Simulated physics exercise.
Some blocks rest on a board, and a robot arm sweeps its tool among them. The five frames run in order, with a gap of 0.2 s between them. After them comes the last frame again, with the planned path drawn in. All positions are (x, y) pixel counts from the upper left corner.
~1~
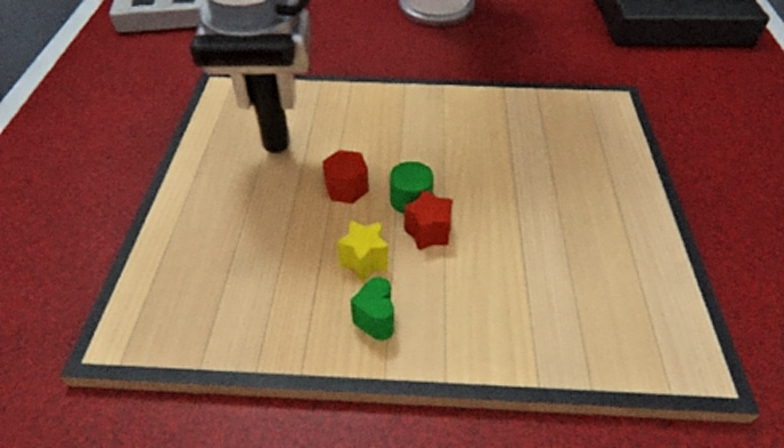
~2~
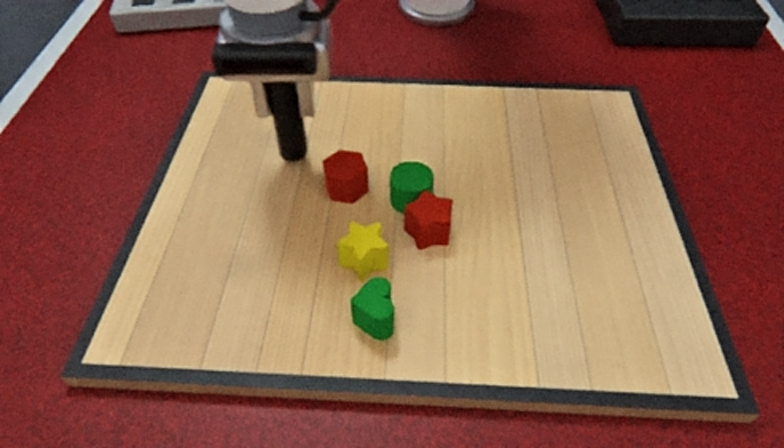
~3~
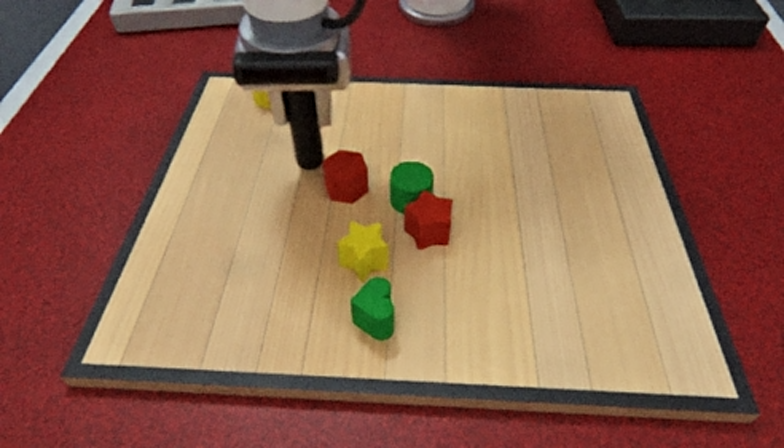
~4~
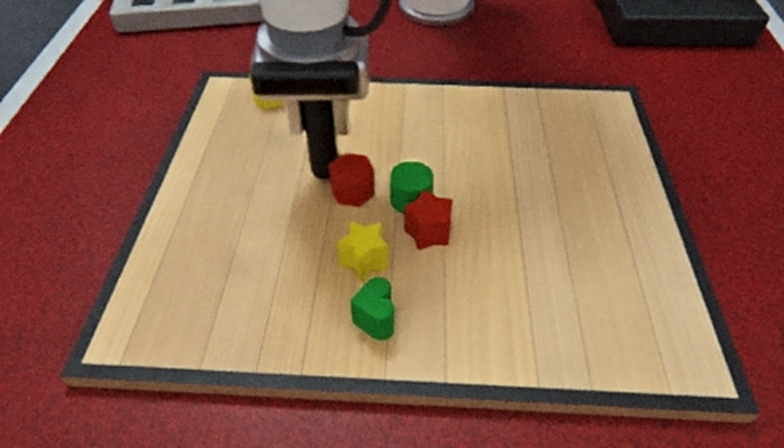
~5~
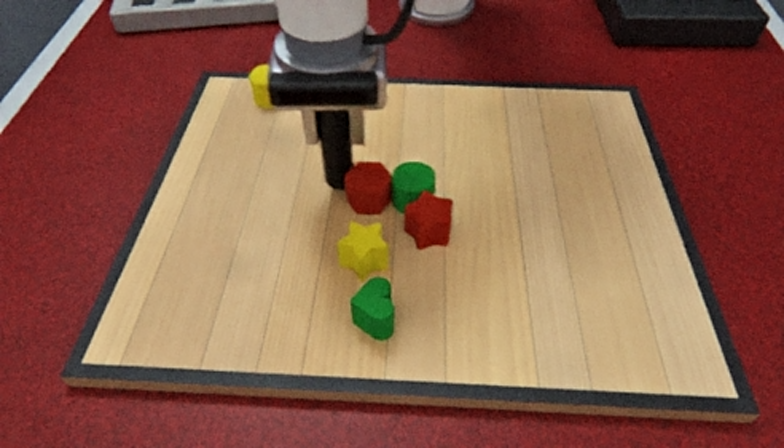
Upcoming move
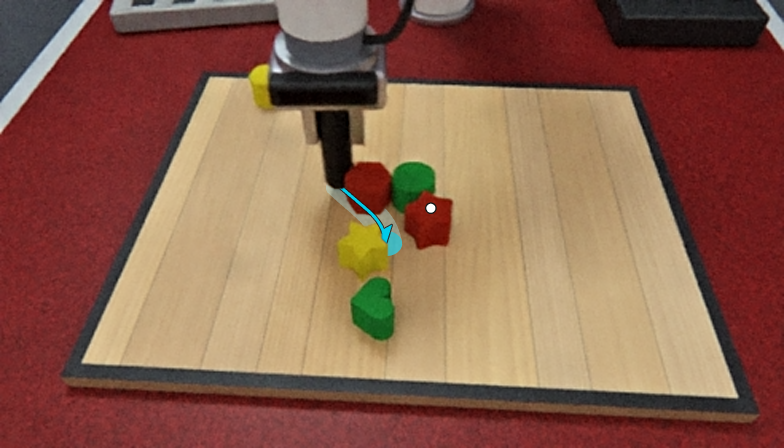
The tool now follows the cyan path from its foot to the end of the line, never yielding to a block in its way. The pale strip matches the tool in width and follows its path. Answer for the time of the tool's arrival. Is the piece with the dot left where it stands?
No, that is not how it ends up.
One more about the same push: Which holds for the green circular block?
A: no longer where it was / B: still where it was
Answer: A.
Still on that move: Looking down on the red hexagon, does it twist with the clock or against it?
Seen from above, counterclockwise.
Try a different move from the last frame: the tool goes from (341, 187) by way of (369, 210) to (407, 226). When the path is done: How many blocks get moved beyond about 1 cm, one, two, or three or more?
Three or more blocks.
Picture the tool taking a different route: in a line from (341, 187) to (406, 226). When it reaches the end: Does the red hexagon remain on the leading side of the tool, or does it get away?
Still in front.
The line goes from (341, 187) through (359, 203) and (377, 221) to (386, 243); the dot is on the red star block.
On the path given first. Halfway along, tool at (369, 204); red hexagon at (401, 200); green circular block at (430, 175); red star block at (444, 214).
At the end, tool at (386, 236); yellow star block at (361, 243), turned 20° clockwise; red hexagon at (424, 227), turned 25° anticlockwise; green circular block at (430, 175); red star block at (467, 221), turned 45° anticlockwise.
